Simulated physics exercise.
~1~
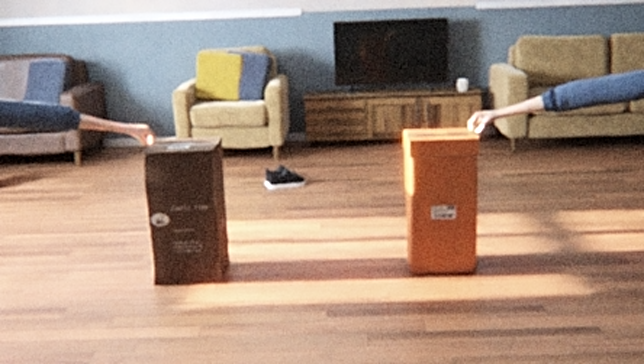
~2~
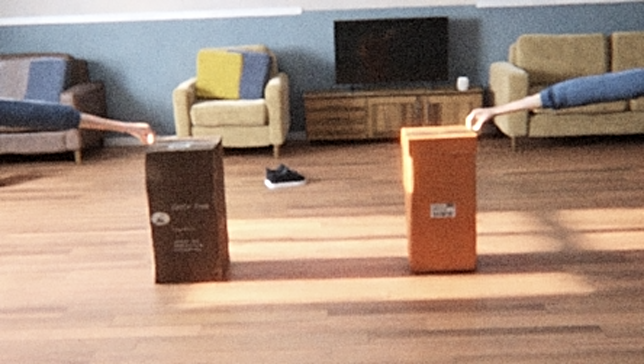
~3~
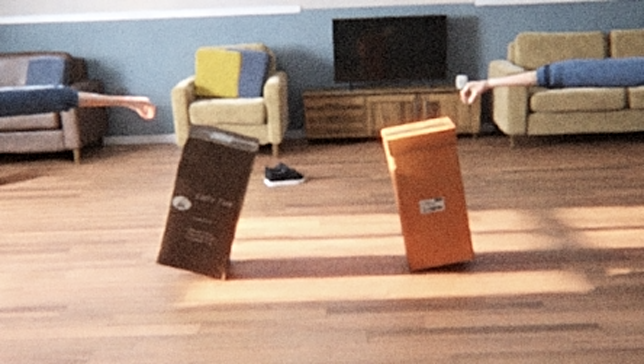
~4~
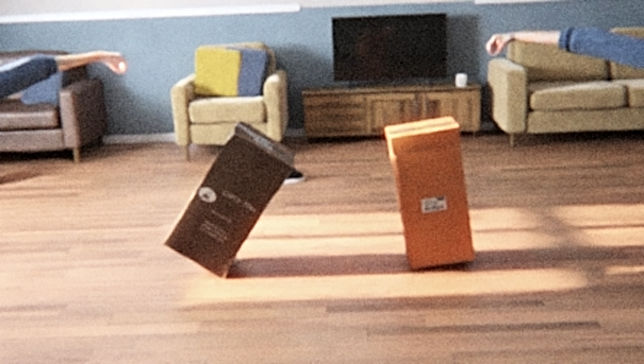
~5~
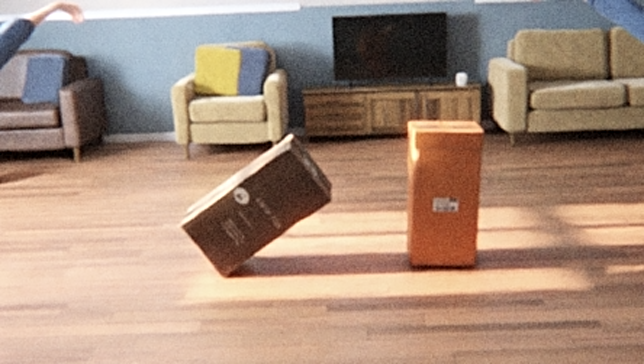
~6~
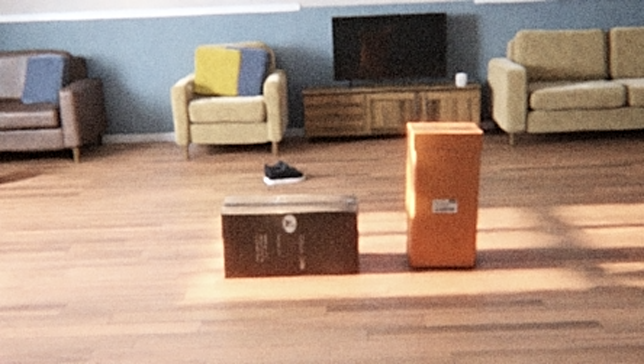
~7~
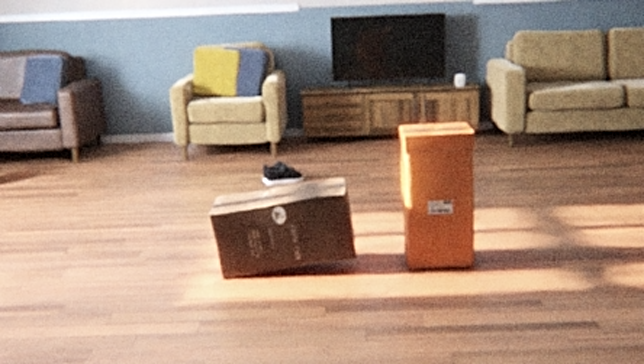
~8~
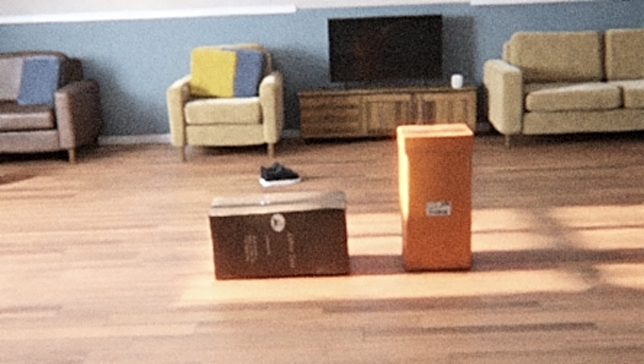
In a sunlit living room with a wooden floor, seen from the front by a slightly swaying camera, a dark brown box stands at left and an orange one at right. Behind them are sofas, an armchair with yellow and blue cushions, a television and a dark shoe. An arm reaches in from each side, and the hands shove the boxes inward, then draw away. Both boxes tilt, the brown one leaning farther right while the orange one rocks back upright. The brown box topples, bounces slightly and rests on its side, beside the standing orange box.
